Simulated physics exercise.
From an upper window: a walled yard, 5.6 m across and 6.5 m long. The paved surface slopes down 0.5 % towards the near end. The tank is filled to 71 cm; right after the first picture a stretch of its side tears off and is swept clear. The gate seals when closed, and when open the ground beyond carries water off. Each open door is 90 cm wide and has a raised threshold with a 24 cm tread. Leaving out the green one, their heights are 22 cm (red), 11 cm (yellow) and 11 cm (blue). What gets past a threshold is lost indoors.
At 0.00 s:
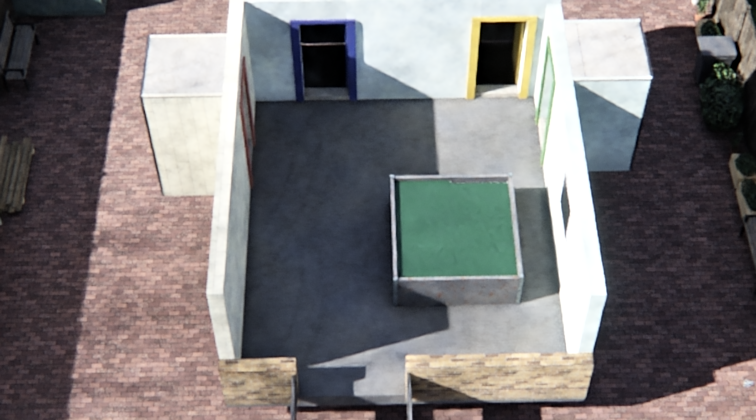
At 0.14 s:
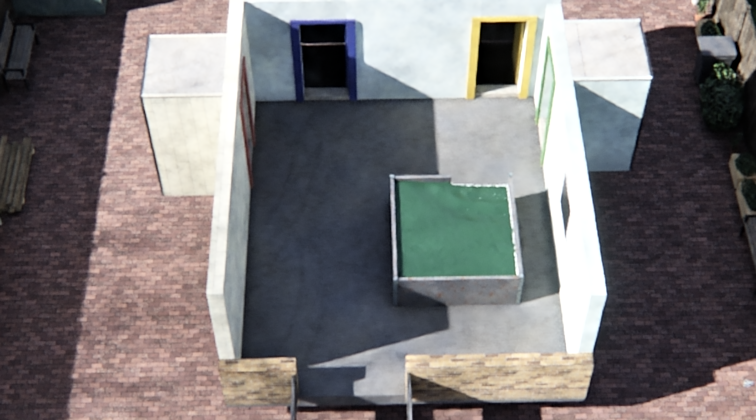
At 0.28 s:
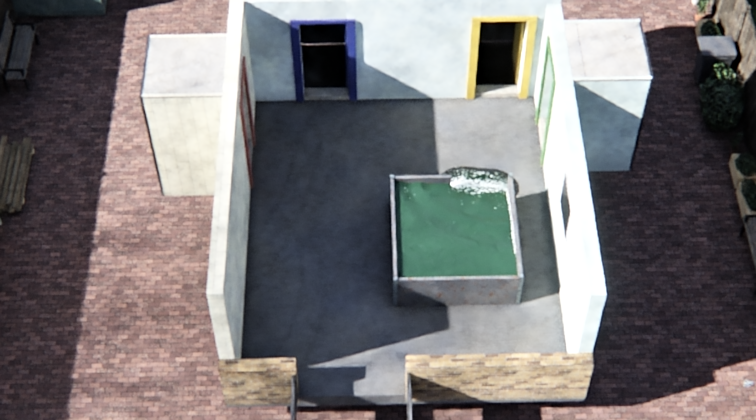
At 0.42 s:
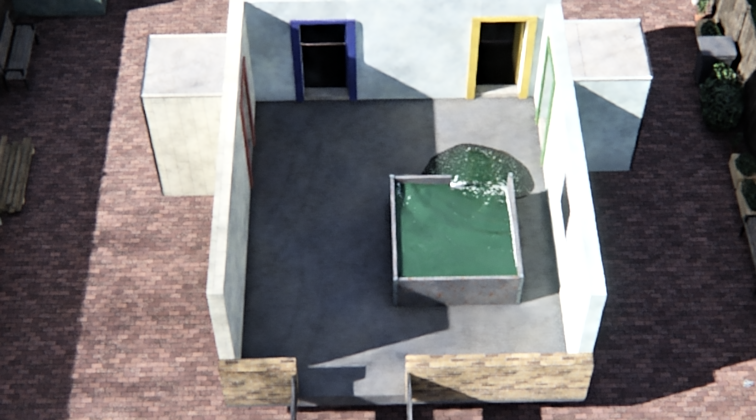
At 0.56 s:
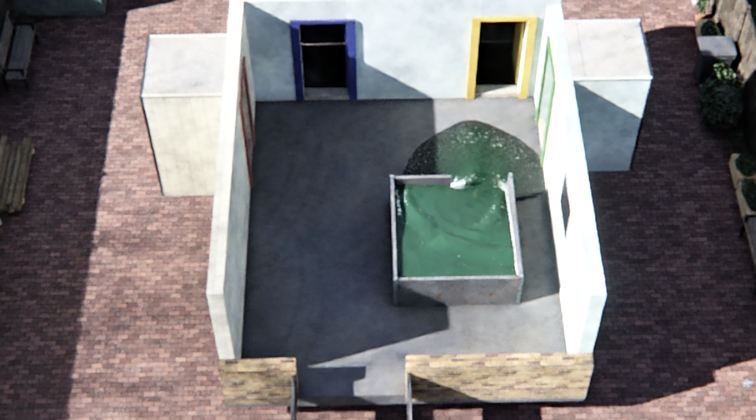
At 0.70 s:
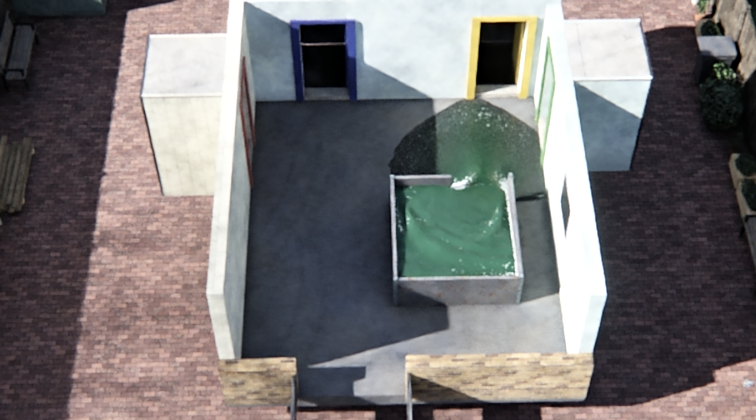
In a walled courtyard seen from above, a square tank of still green water stands on the grey floor. Part of its far side breaks away, and water pours through the gap, spreading in a widening dark fan toward the back wall while ripples cross the tank.
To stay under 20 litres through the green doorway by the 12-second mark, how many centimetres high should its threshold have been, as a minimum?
At least 21 cm or so.
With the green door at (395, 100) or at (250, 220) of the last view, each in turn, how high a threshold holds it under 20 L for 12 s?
About 14.5 and 5.5 cm.
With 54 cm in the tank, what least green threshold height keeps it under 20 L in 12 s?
Some 16 cm.
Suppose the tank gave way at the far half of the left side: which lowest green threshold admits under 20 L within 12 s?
Some 10.5 cm.
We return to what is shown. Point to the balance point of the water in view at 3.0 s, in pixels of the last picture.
Near (449, 197).
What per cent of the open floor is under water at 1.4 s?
Some 25 per cent of it.
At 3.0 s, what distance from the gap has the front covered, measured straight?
About 5.0 m.
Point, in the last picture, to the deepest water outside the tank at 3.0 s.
Near (508, 97).
After 1.4 s water covers 25 % of the floor, deepest (48 cm) near (535, 97); 24 cm at the green door, 0 litres in over its 21 cm threshold.
After 3.0 s water covers 35 % of the floor, deepest (32 cm) near (508, 97); 23 cm at the green door, 10 litres in over its 21 cm threshold.
After 12.0 s water covers 100 % of the floor, deepest (12 cm) near (347, 329); 8 cm at the green door, 18 litres in over its 21 cm threshold.
At the green door as built, the water arrived by 0.7 s and peaked near 25 cm at 1.6 s.
With a threshold of 17 cm, 63 litres would have come in within the 12 s; with 22.5 cm, 9 litres. So under 20 litres takes about 21 cm.
